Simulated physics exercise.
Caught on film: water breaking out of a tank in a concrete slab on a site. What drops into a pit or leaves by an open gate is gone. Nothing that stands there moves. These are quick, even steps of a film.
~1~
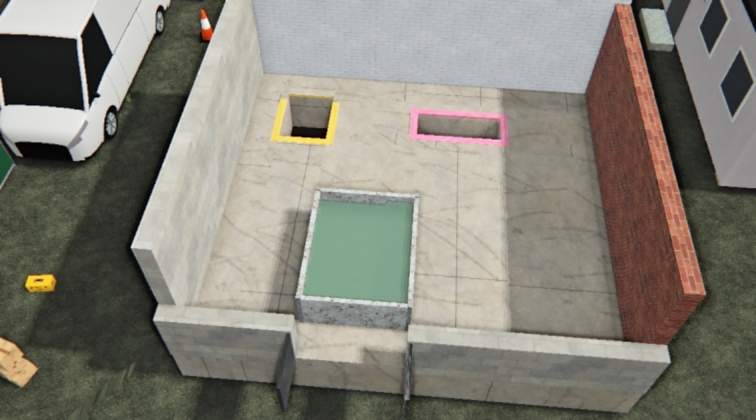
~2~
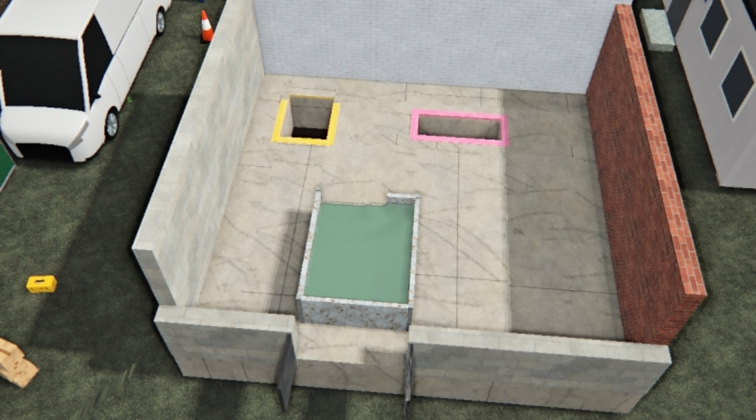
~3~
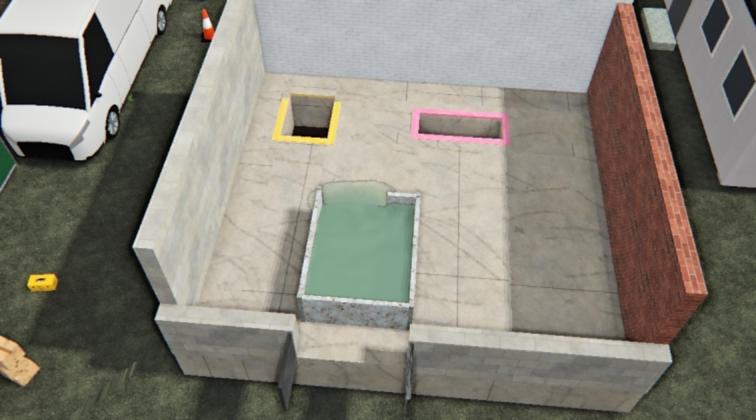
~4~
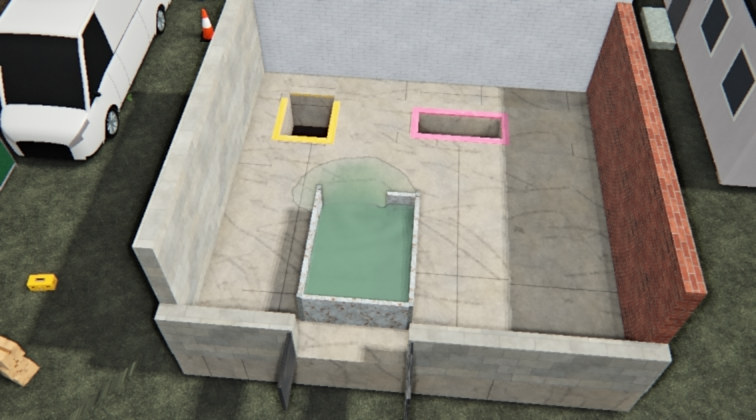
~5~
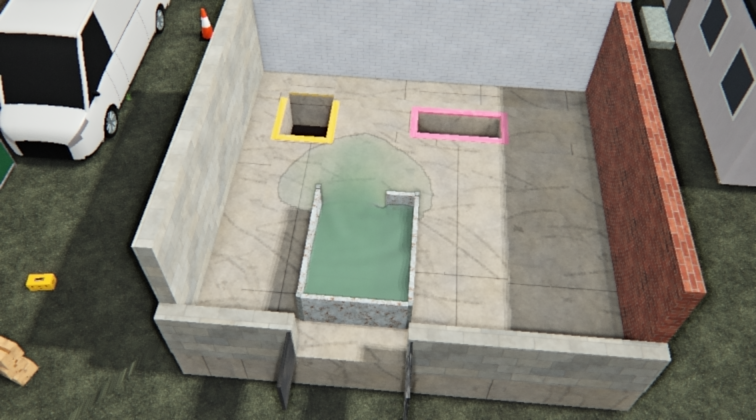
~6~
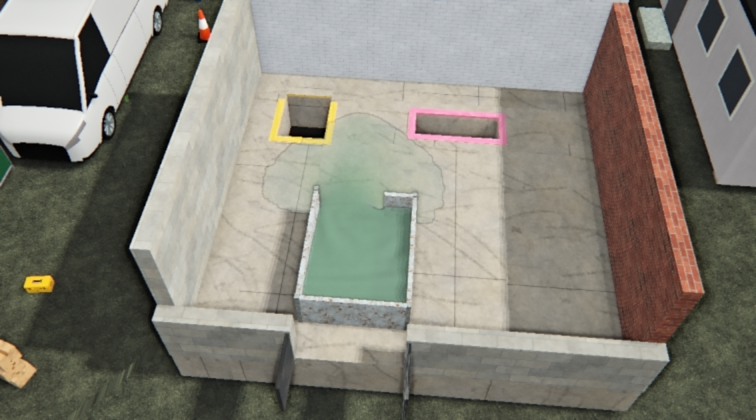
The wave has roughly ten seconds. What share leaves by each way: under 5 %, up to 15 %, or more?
The gate takes not even 5 %; the yellow pit takes above 15 %; the pink pit takes above 15 %.
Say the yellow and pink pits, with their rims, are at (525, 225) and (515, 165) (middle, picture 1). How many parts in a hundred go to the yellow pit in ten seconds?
Per cent: Yellow 4.
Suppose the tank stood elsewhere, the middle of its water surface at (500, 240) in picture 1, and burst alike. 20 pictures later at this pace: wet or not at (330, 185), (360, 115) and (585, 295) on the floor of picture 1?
As listed: Not flooded, wet, no water.
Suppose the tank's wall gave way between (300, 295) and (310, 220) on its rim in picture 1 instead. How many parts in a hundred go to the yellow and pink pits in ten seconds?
In per cent: Yellow 30, pink 8.
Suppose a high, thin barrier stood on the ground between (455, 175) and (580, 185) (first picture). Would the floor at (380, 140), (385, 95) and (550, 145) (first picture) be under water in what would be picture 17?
In that order: Flooded, awash, clear.
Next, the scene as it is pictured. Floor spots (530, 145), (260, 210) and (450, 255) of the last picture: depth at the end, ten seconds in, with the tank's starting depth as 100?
About 2, 2 and 2 per cent.
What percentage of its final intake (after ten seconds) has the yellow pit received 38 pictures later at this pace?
I make it 80 per cent.
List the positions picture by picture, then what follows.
The tank at (361, 247) is whole and still, in the first picture.
Water pours out on the tank's far side and has run to a hidden place, in the second picture.
Water pours out on the tank's far side and has run to (316, 194), in the third picture.
The front is at (374, 162), out from the gap on the tank's far side, in the fourth picture.
Water pours out on the tank's far side and has run to (370, 138), in the fifth picture.
The front is at (357, 117), out from the gap on the tank's far side, in the sixth picture.
A moment on, water covers 25 % of the floor; the gate 0 %, the yellow pit 4 %, the pink pit 1 %.
Next, water covers 30 % of the floor; the gate 0 %, the yellow pit 10 %, the pink pit 4 %.
Then, water covers 40 % of the floor; the gate 0 %, the yellow pit 18 %, the pink pit 9 %.
Later, water covers 45 % of the floor; the gate 0 %, the yellow pit 33 %, the pink pit 15 %.
In the end, water covers 55 % of the floor; the gate 0 %, the yellow pit 42 %, the pink pit 20 %.
